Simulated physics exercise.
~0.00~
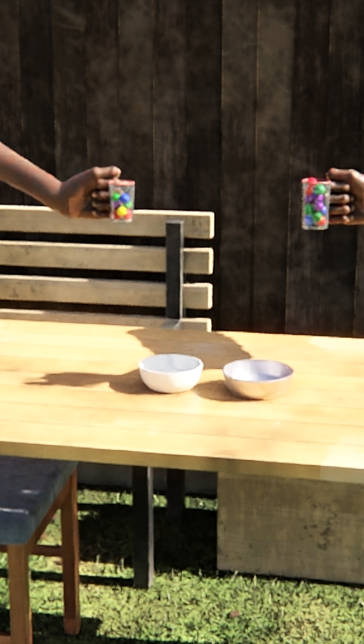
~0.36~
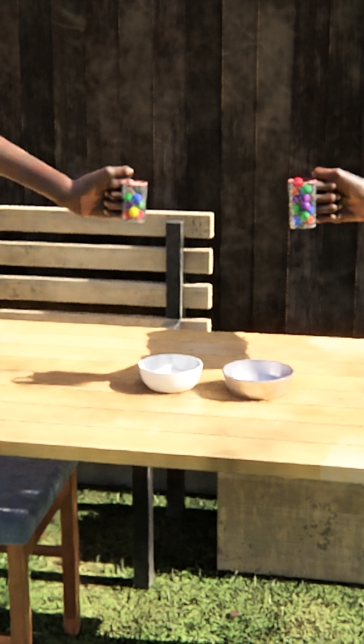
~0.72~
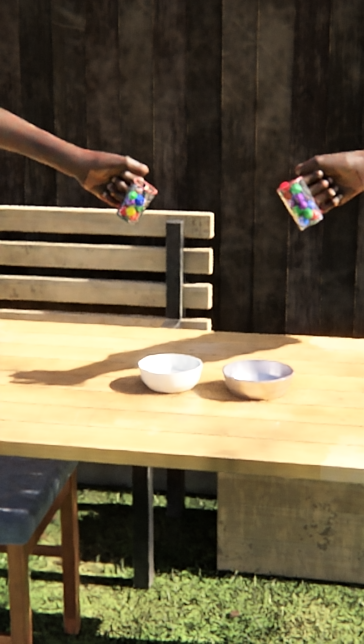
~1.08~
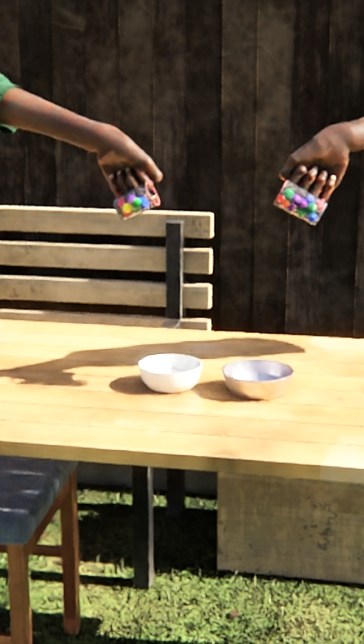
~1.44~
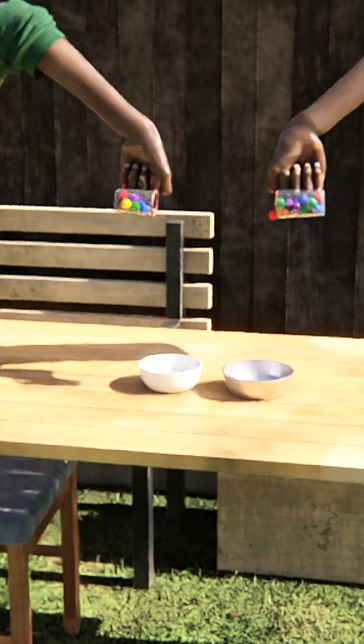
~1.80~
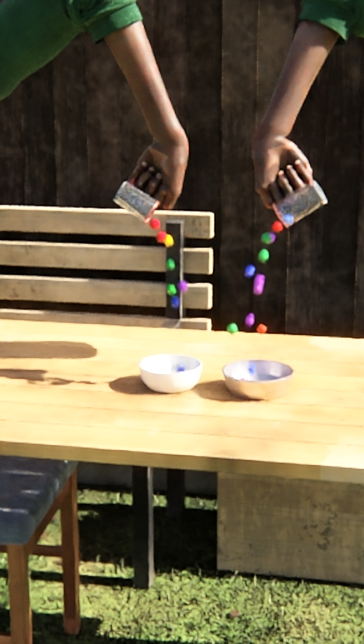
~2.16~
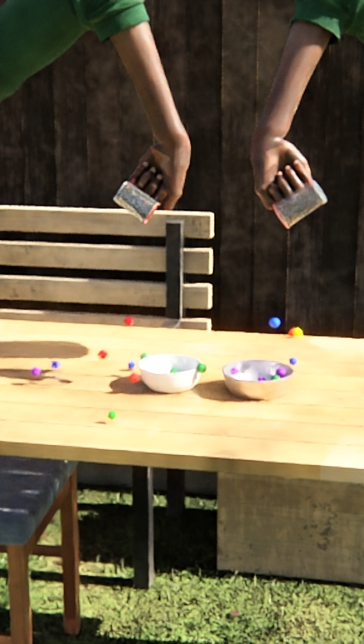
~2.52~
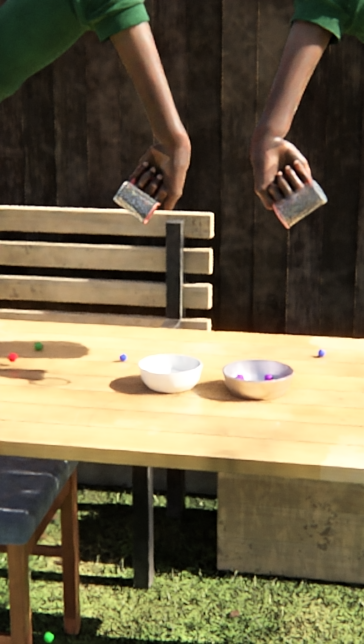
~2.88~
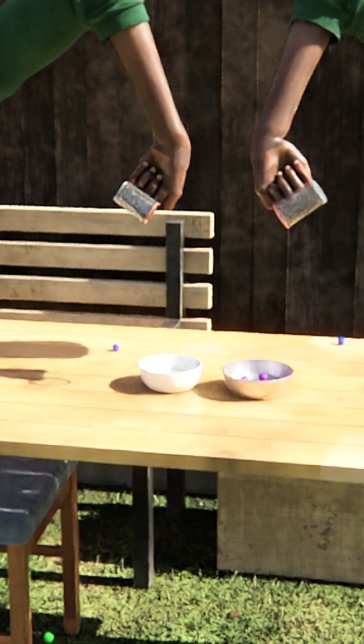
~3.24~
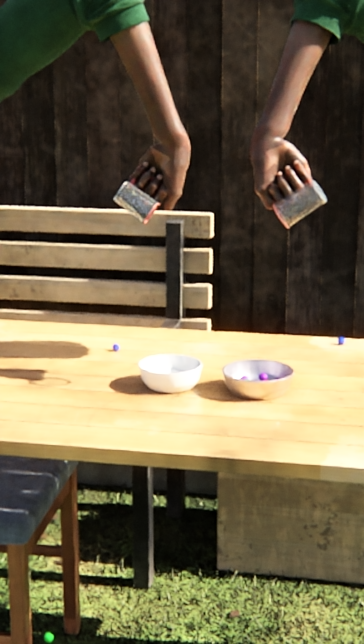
At an outdoor wooden table, two hands hold clear cups of colourful little balls above two low bowls, then tip them upside down. The balls fall and many bounce away, leaving some visible in the right bowl and a few strays on the table and grass.
